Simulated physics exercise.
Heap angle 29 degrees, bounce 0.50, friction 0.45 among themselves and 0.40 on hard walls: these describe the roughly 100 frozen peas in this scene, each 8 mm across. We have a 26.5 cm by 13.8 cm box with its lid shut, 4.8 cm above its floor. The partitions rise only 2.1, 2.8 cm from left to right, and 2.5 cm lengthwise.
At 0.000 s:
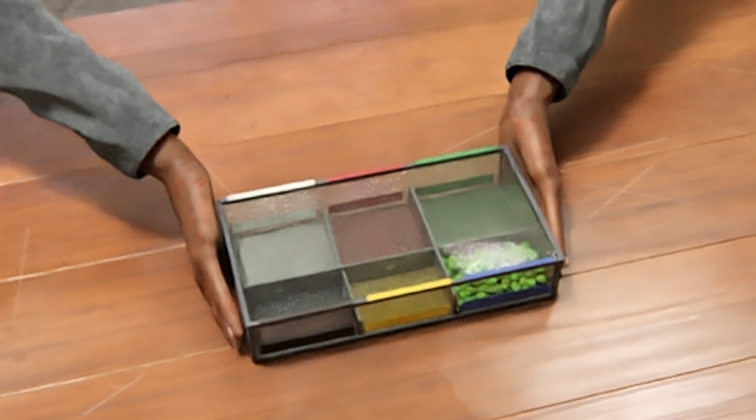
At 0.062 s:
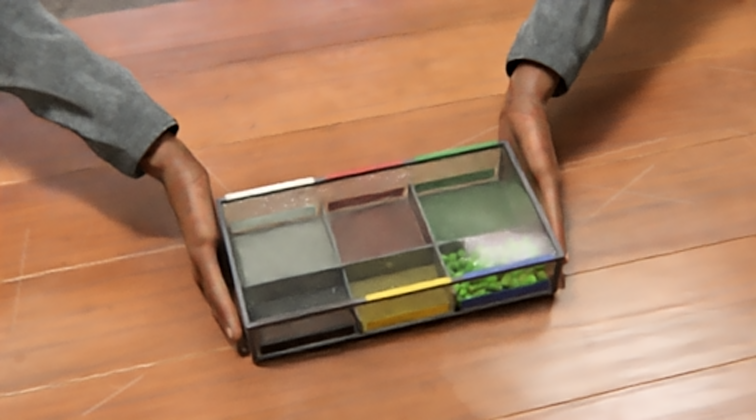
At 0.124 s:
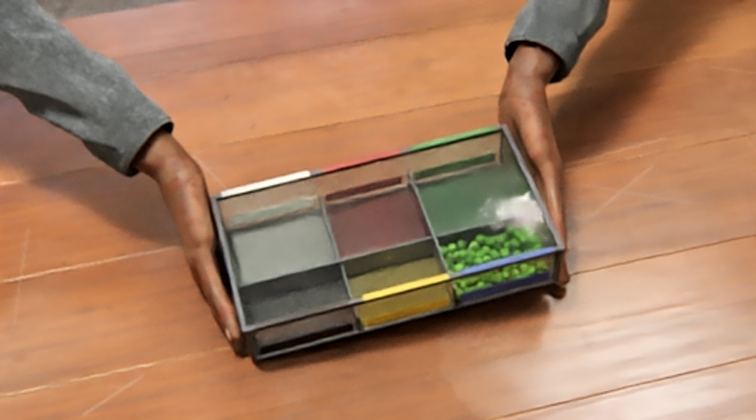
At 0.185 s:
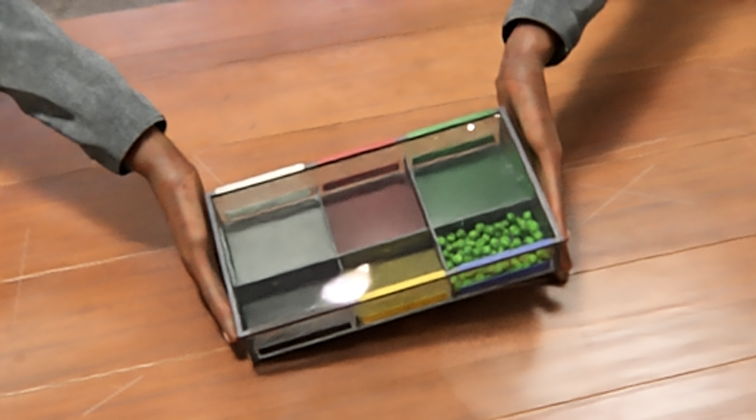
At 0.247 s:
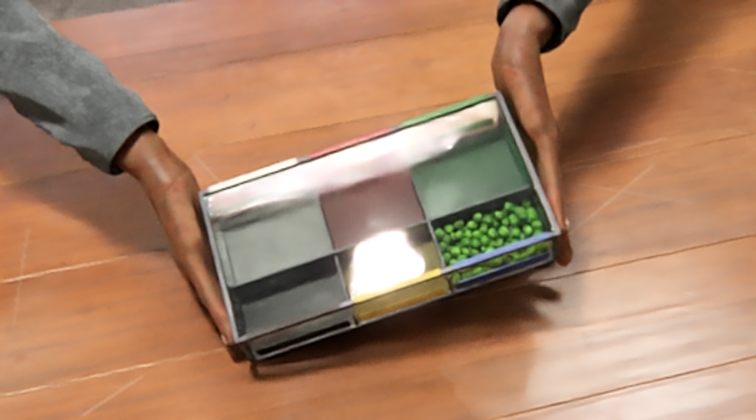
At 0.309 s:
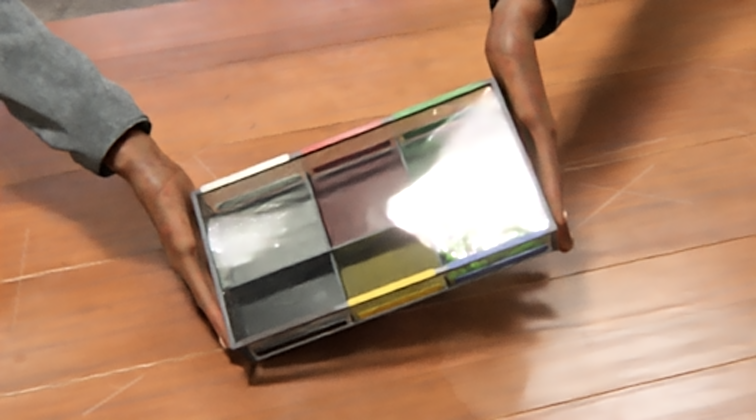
The clip opens with two hands in gray sleeves holding a clear-lidded, six-compartment box on a wooden floor, small green balls in its blue-marked front right section. The hands then steadily tilt the box, raising its right side while the left front corner stays low, as bright reflections sweep across the lid.
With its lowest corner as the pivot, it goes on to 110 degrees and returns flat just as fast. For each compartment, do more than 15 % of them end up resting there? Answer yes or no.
Red: No, blue: Yes, green: No, yellow: No, white: No, black: Yes.
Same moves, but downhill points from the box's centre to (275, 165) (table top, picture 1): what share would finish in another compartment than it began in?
My best guess is some 100 per cent.
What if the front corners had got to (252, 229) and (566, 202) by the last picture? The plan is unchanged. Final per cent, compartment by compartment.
Result - red: 0 %; blue: 10 %; green: 90 %; yellow: 0 %; white: 0 %; black: 0 %.
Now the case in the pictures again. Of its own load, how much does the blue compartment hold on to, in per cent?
Share retained: Approx. 40 %.
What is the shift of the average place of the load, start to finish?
Net shift: Approx. 12.5 cm.
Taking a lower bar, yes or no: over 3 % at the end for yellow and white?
For yellow, it does; for white, it does not.
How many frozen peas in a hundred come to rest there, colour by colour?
Final shares: Red 0 %; blue 35 %; green 0 %; yellow 10 %; white 0 %; black 55 %.
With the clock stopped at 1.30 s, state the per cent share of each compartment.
Red = 0, blue = 65, green = 0, yellow = 20, white = 0, black = 15 (per cent).
After 1.30 s, tilt 109 degrees; blue 65 %, yellow 20 %, black 15 %.
Then, at 1.97 s, tilt 47 degrees; blue 40 %, yellow 5 %, black 55 %.
After 2.67 s, tilt 0 degrees; blue 35 %, yellow 10 %, black 55 %.
At rest (3.4 s), red 0 %, blue 35 %, green 0 %, yellow 10 %, white 0 %, black 55 %.
